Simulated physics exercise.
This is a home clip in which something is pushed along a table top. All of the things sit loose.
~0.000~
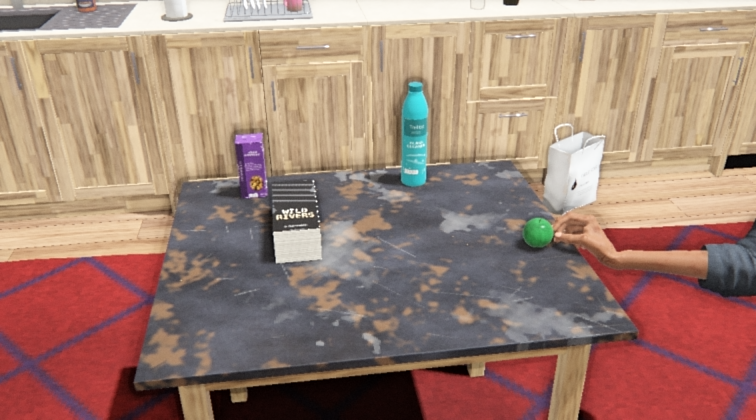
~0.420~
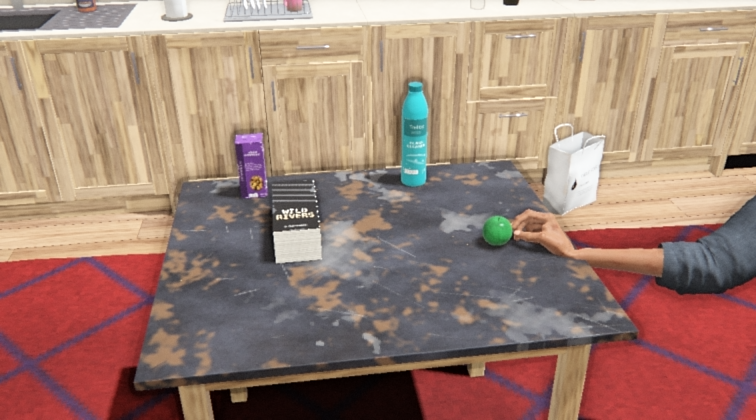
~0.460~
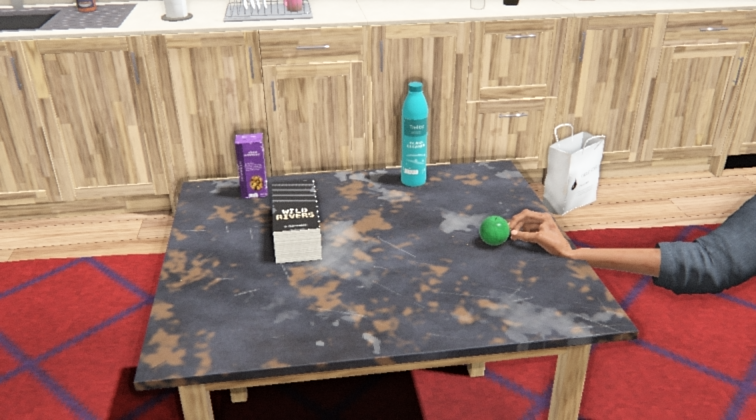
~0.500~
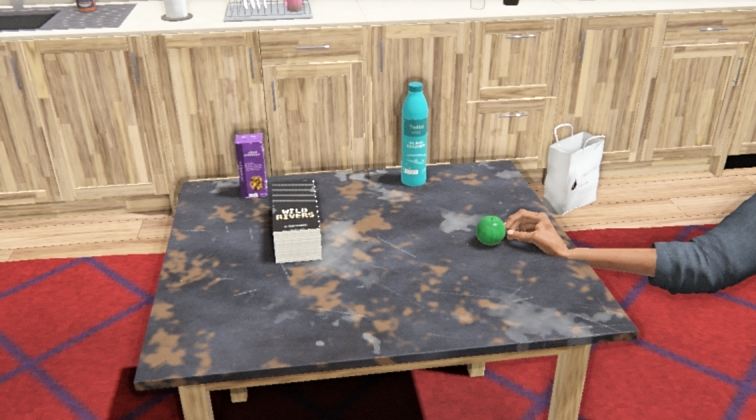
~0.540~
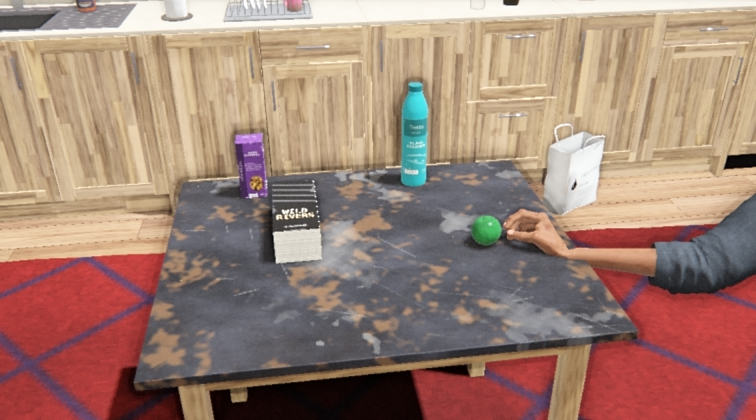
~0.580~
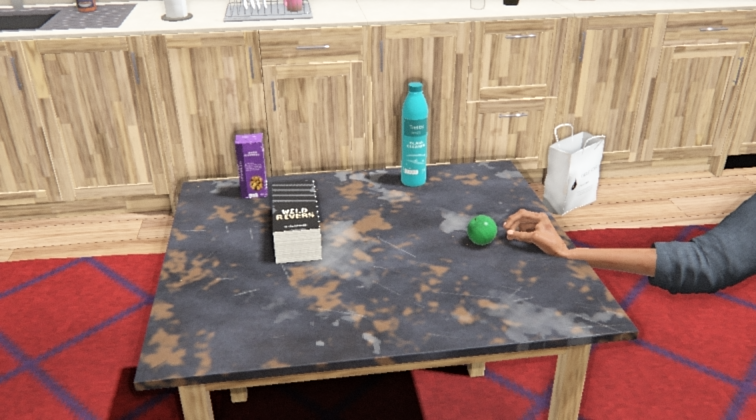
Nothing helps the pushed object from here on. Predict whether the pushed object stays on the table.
It is going to end its trip on the table.
By 0.78 s, green apple moved about its own width near (462, 229).
By 1.18 s, green apple moved well along near (429, 228).
By 1.78 s, green apple moved well along near (396, 226).
When it is over (2.8 s), moved from the start, green apple. End places, in pixels of the last picture, green apple near (383, 225).
